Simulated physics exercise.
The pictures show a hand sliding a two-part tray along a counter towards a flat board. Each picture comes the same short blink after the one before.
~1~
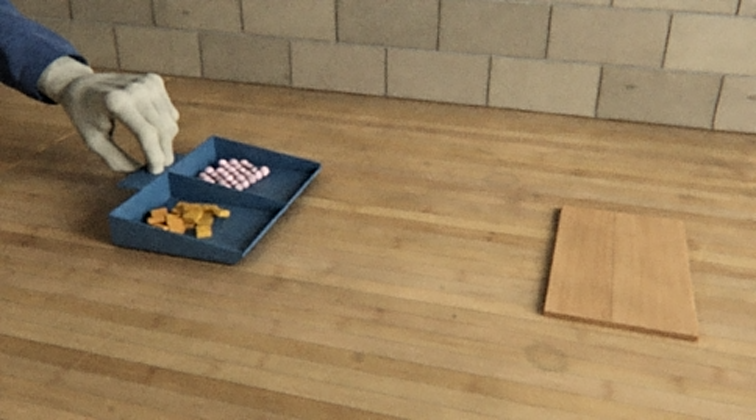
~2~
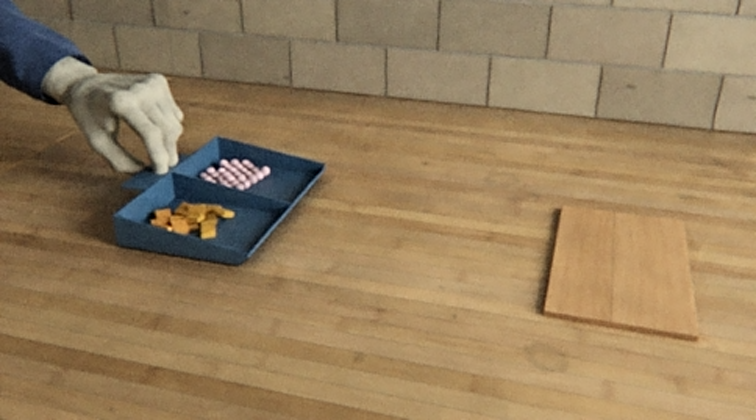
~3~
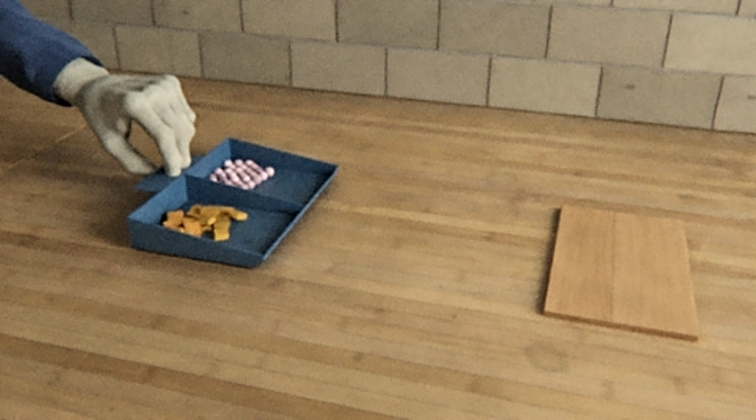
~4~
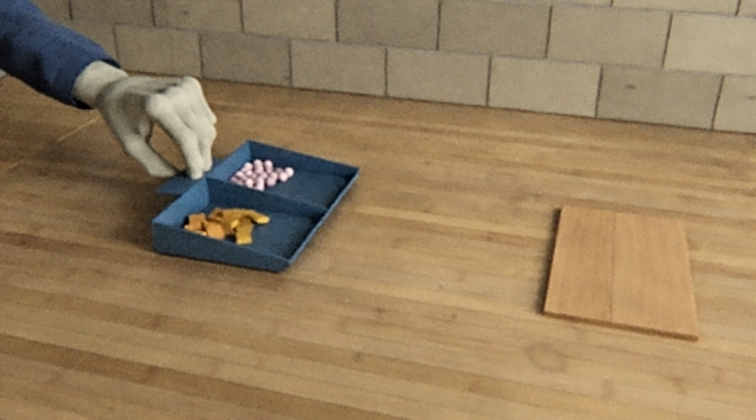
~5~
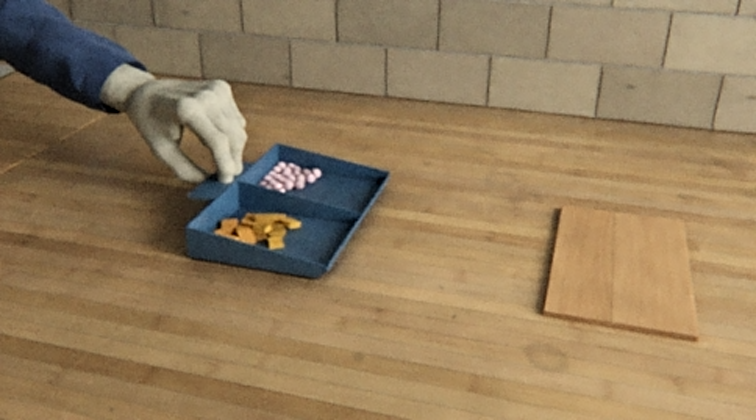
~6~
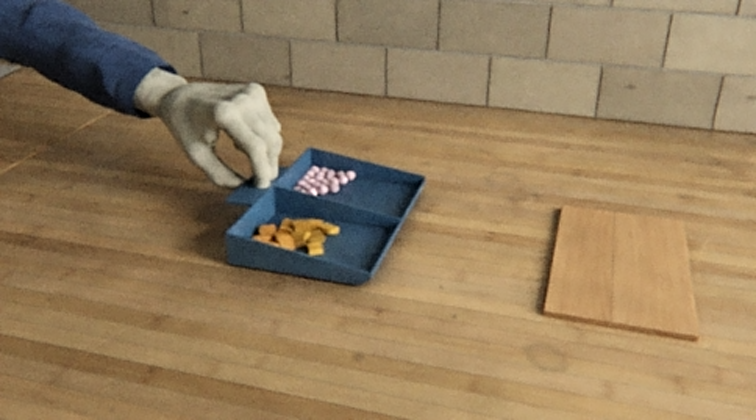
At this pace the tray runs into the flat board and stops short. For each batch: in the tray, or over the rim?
The front batch is held by the rim; the back batch partly spills out.
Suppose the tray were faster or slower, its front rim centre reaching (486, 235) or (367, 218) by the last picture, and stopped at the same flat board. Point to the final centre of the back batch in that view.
At about (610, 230), and at (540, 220).
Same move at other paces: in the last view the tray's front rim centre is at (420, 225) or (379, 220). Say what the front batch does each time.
First it keeps within its part, then it stays in the tray.
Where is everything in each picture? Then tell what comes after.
Front rim near (287, 206), at rest; flat board near (620, 290); front batch near (174, 217), a few cereal squares; back batch near (235, 176), some sugar pearls, in the first picture.
Front rim near (291, 207), hardly any of the way covered; back batch near (237, 176), in the second picture.
Front rim near (305, 209), a little of the way covered; front batch near (204, 226), in the third picture.
Front rim near (329, 212), near a quarter of the way covered; back batch near (253, 178), in the fourth picture.
Front rim near (362, 217), near a quarter of the way covered; front batch near (244, 229), in the fifth picture.
Front rim near (401, 223), near half of the way covered; flat board near (620, 290); front batch near (283, 235); back batch near (316, 186), in the sixth picture.
Then, 0.10 s on from there, tray still sliding, front rim near (473, 233); front batch all inside; back batch all inside.
Then, 0.31 s on from there, tray stopped at the flat board; front batch all inside, moved towards the front rim; back batch all inside, moved towards the front rim.
Then, 0.52 s on from there, tray stopped at the flat board; front batch all inside, moved towards the front rim; back batch near a quarter out of the tray.
In the end, tray stopped at the flat board; front batch all inside, moved towards the front rim; back batch near a quarter out of the tray.
